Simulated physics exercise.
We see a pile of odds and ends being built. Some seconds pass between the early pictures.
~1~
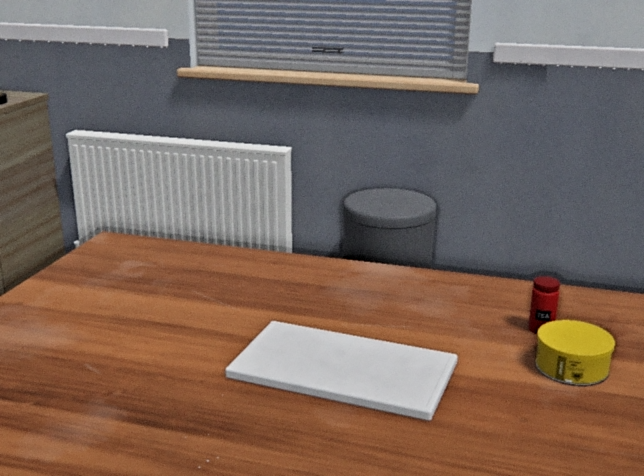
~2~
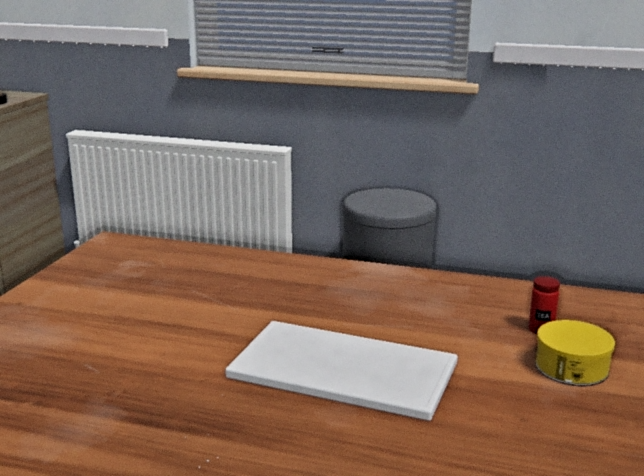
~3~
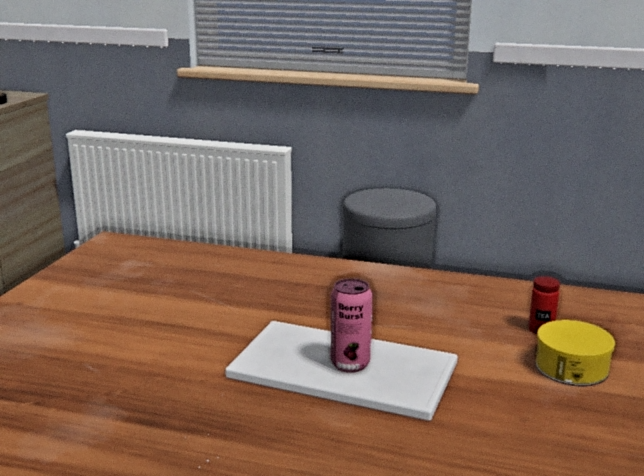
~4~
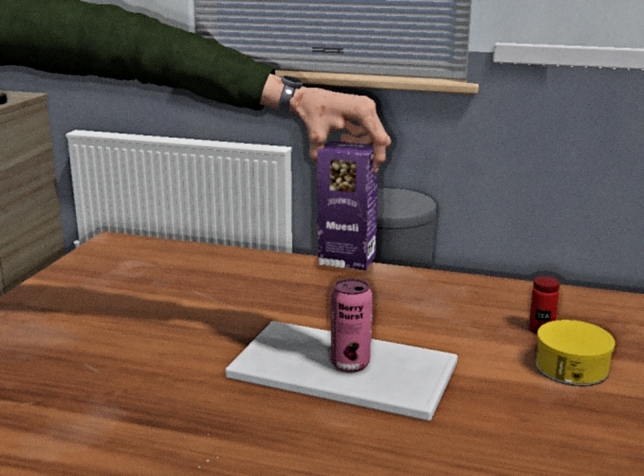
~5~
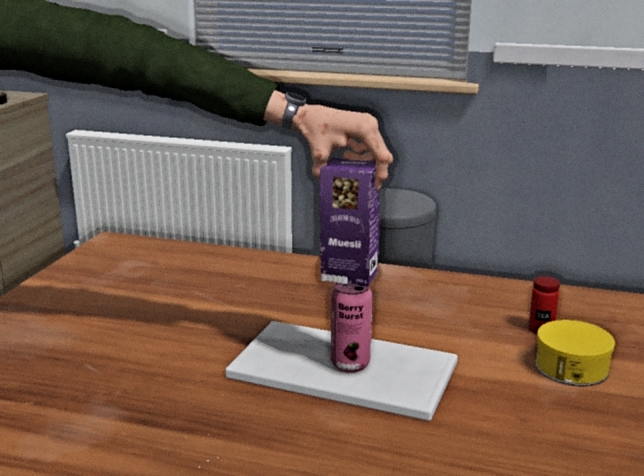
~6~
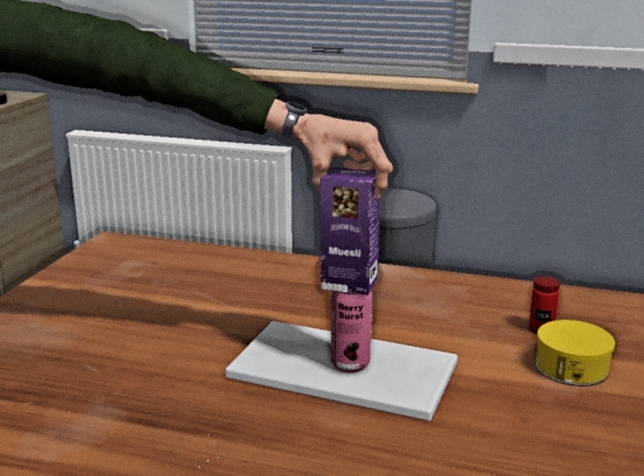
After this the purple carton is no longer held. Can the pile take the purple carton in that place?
Outcome: The pile stays up.
Then, 0.20 s later than the last frame, all is still.
Then, 0.50 s later than the last frame, purple carton resting near (350, 231).
When it is over, all 5 as before. End places, in pixels of the last picture, purple carton near (350, 231). The pile holds.
